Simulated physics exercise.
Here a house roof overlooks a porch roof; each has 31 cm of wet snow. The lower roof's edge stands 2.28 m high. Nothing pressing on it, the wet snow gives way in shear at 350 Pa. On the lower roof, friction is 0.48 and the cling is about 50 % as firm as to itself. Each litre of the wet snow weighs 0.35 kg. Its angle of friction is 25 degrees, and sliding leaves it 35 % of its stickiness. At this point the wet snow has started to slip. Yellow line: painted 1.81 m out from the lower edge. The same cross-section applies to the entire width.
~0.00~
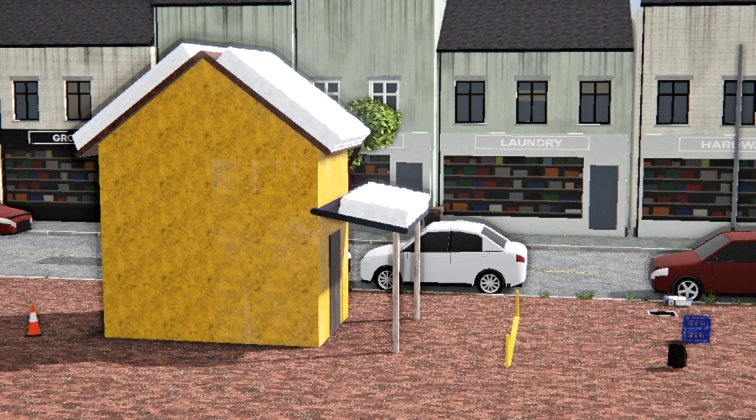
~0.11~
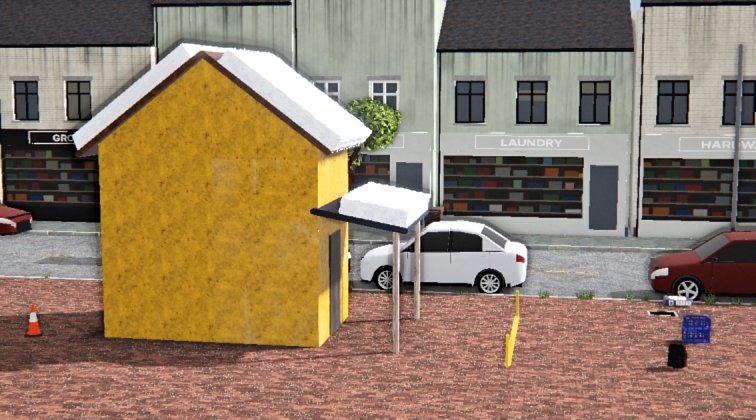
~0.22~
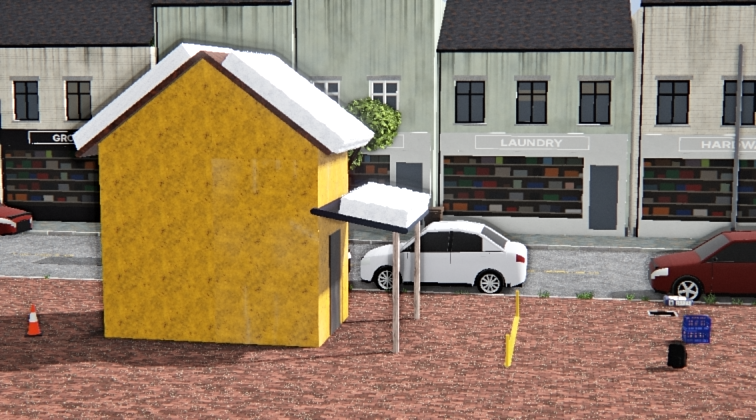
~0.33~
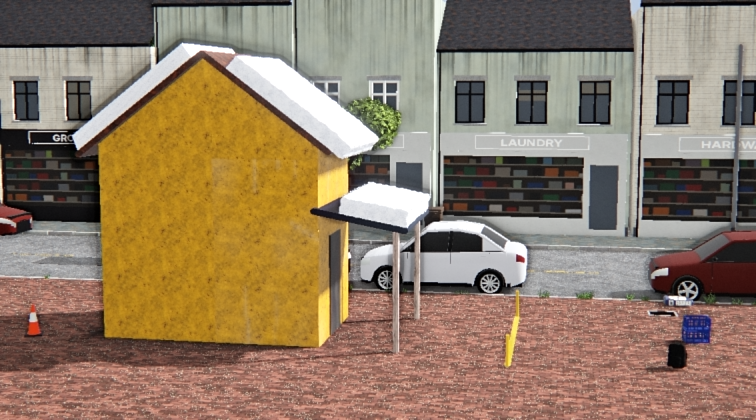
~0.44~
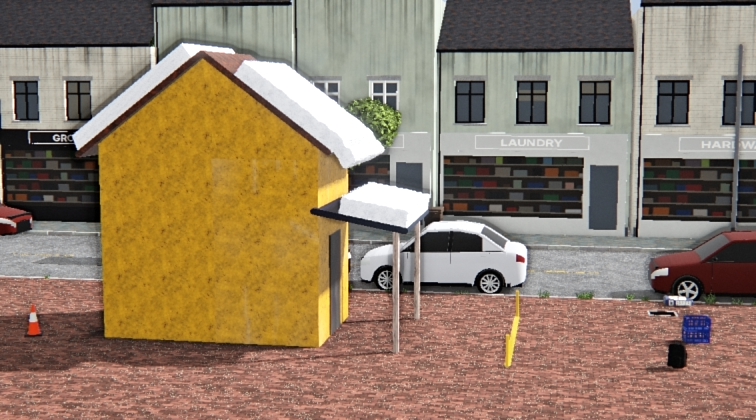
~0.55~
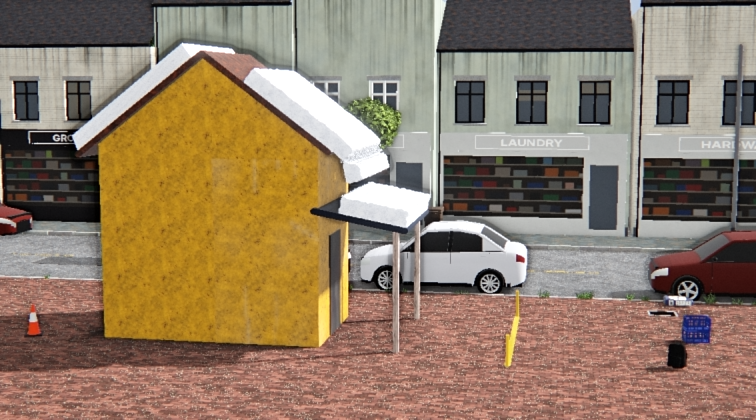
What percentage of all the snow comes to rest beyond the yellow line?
About 41 %.
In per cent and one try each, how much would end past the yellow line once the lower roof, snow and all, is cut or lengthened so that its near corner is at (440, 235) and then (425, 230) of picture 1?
Try 1: 35 %; try 2: 40 %.
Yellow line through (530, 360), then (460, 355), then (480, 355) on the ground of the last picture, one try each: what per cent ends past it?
One by one: 35 in a hundred, 60 in a hundred, 55 in a hundred.
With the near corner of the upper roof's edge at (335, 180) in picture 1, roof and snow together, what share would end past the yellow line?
In that case it would be around 25 percent.
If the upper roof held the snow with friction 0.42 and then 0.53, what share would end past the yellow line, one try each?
About 30 % in the first try and about 25 % in the second.
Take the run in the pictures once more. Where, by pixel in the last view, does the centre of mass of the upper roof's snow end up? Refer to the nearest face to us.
Pretty much at (529, 324), I'd say.
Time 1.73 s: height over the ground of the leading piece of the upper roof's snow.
0.0 m, roughly.
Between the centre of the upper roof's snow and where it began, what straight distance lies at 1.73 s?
4.8 m.
After 1.09 s, none is below the lower edge and 0 % is past the line.
After 1.73 s, 63 % is below the lower edge and 11 % is past the line.
After 2.36 s, 67 % is below the lower edge and 41 % is past the line.
After 3.00 s, 67 % is below the lower edge and 41 % is past the line.
After 3.10 s, at the end, 67 % is below the lower edge and 41 % is past the line.
